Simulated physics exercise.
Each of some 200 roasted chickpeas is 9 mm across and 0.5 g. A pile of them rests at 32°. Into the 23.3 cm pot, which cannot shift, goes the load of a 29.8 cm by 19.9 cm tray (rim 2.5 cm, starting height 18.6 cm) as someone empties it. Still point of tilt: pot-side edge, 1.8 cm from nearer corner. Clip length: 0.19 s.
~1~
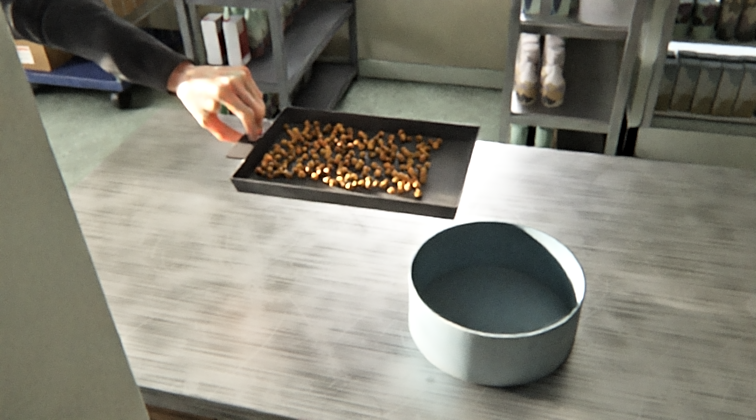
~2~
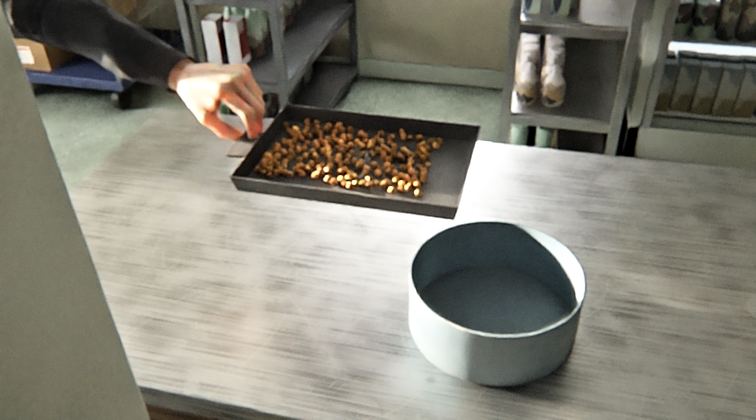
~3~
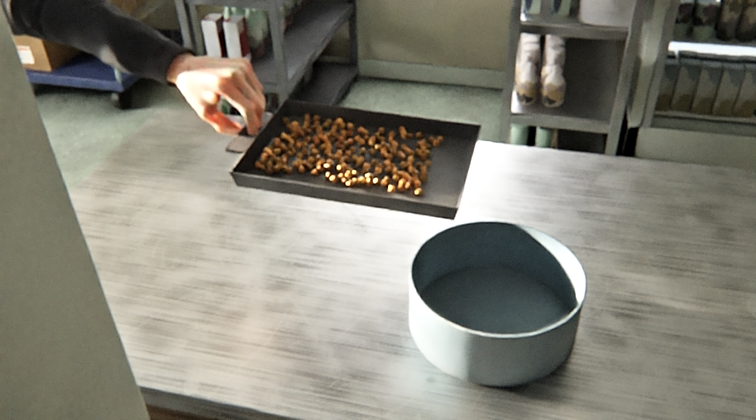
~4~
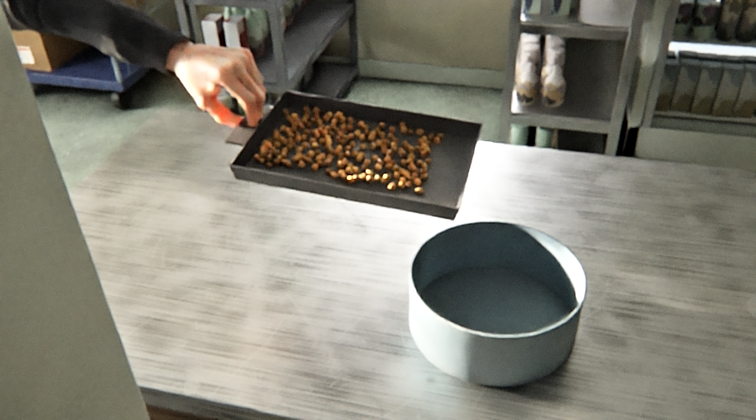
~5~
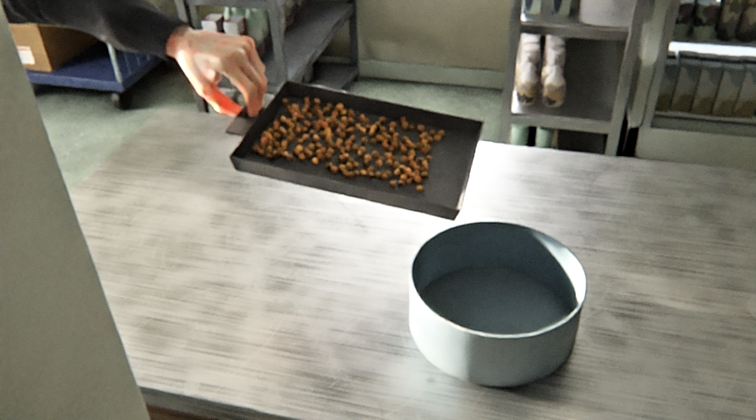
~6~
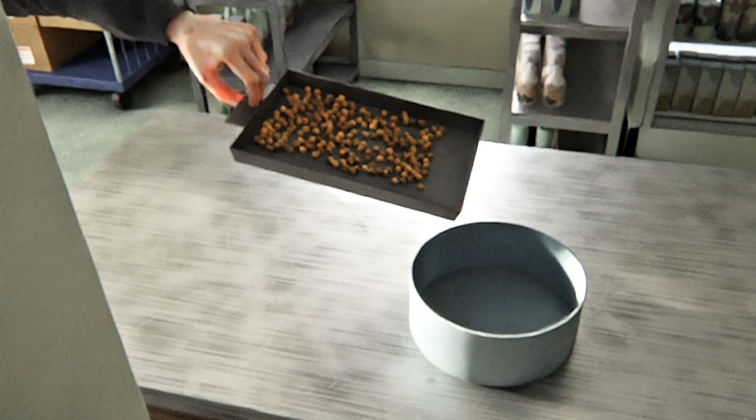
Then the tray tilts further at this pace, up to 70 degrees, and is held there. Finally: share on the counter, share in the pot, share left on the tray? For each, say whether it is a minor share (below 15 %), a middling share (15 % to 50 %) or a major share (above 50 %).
I expect this. Counter - a minor share. Pot - a middling share. Tray - a major share.
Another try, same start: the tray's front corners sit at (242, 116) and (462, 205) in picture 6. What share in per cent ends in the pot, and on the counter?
You'd end with pot at 15 and counter at 40.
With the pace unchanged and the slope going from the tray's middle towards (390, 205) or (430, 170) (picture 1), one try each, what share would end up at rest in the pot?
Near 25 and 10 percent, in that order.
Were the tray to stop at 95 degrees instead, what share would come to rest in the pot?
Then about 100 per cent.
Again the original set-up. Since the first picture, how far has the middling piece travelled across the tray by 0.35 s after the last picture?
6 cm.
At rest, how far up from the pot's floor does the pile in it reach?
1.0 cm.
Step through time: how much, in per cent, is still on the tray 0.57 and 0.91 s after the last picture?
About 100, 65.
Then, 0.35 s after the last picture, tilt 40 degrees; the tray holds 100 %, the pot 0 %.
Then, 0.57 s after the last picture, tilt 59 degrees; the tray holds 100 %, the pot 0 %.
Then, 0.91 s after the last picture, tilt 70 degrees; the tray holds 65 %, the pot 30 %.
In the end, counter 0 %, pot 35 %, tray 65 %.
